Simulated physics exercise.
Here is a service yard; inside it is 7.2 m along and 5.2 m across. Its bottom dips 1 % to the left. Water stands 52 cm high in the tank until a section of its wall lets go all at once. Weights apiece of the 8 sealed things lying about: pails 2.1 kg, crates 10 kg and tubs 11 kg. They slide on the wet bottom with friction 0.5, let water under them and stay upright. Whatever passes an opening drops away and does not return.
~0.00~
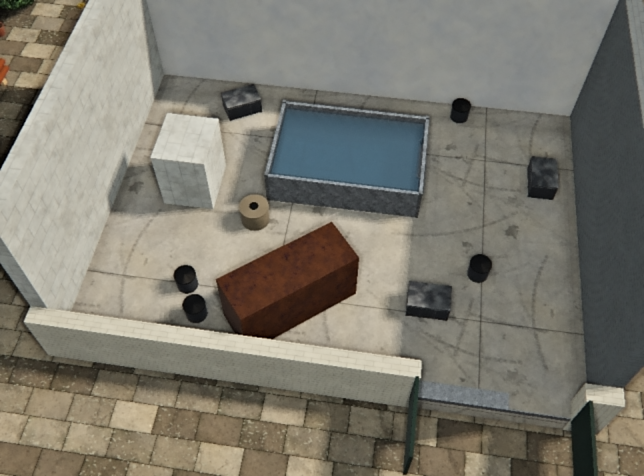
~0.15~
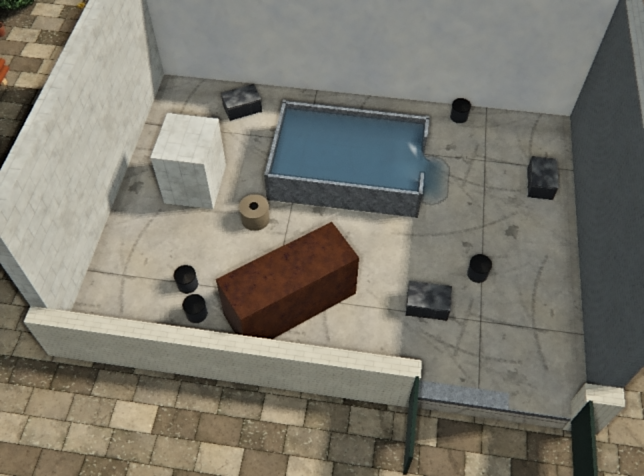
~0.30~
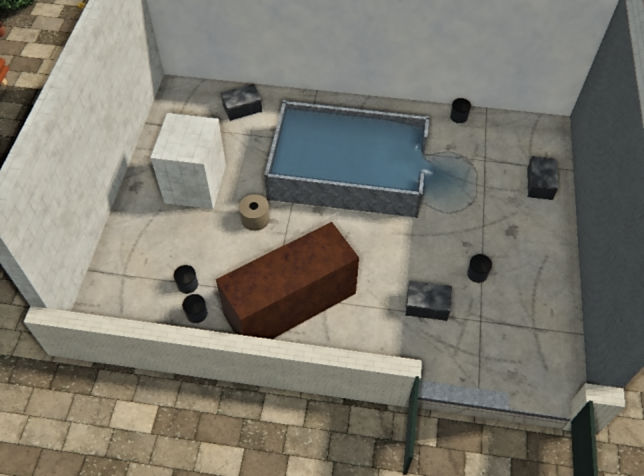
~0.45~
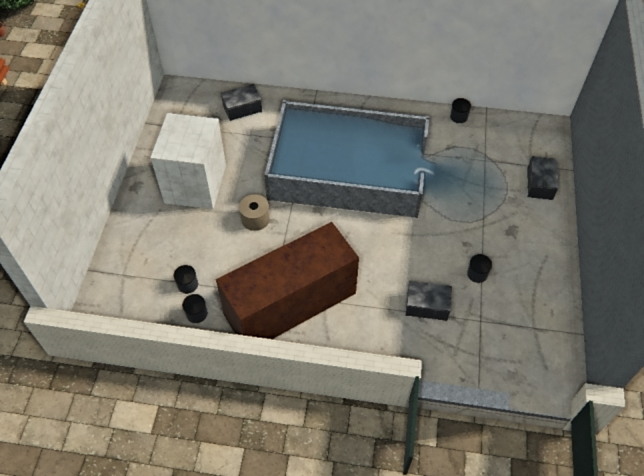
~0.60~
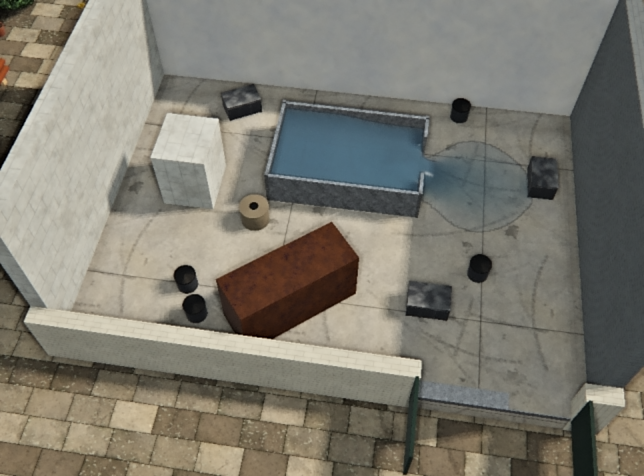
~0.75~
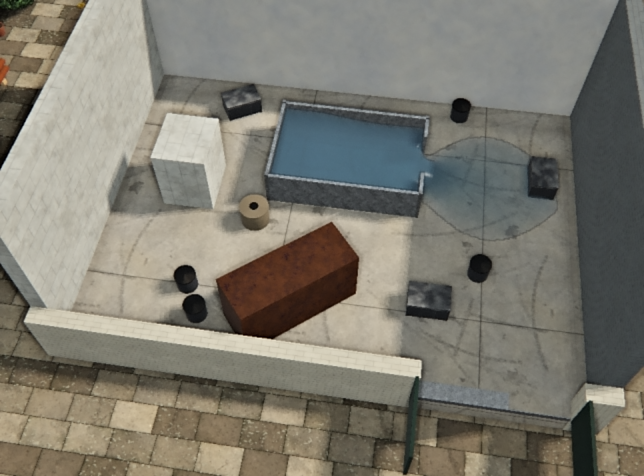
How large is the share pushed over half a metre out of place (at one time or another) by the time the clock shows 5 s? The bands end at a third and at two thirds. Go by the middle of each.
That comes to less than a third.
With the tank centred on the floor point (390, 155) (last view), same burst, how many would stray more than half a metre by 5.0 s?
Then 3.
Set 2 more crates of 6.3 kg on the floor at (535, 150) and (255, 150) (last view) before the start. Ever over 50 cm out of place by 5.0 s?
In turn: More, less.
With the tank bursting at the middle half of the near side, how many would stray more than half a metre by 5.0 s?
Then 3.
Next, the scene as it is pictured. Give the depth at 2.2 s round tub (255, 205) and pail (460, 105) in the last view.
About 0 and 1 cm.
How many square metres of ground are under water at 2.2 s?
About 12 m2.
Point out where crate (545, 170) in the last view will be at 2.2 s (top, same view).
Near (570, 159).
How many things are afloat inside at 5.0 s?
I count 2.
After 1.1 s 0 of 8 are over 50 cm from their spots; 0 afloat.
After 2.2 s 0 of 8 are over 50 cm from their spots; 1 afloat.
After 3.5 s 2 of 8 are over 50 cm from their spots; 1 afloat.
After 5.0 s 2 of 8 are over 50 cm from their spots, and 2 have been at some point; 2 afloat.
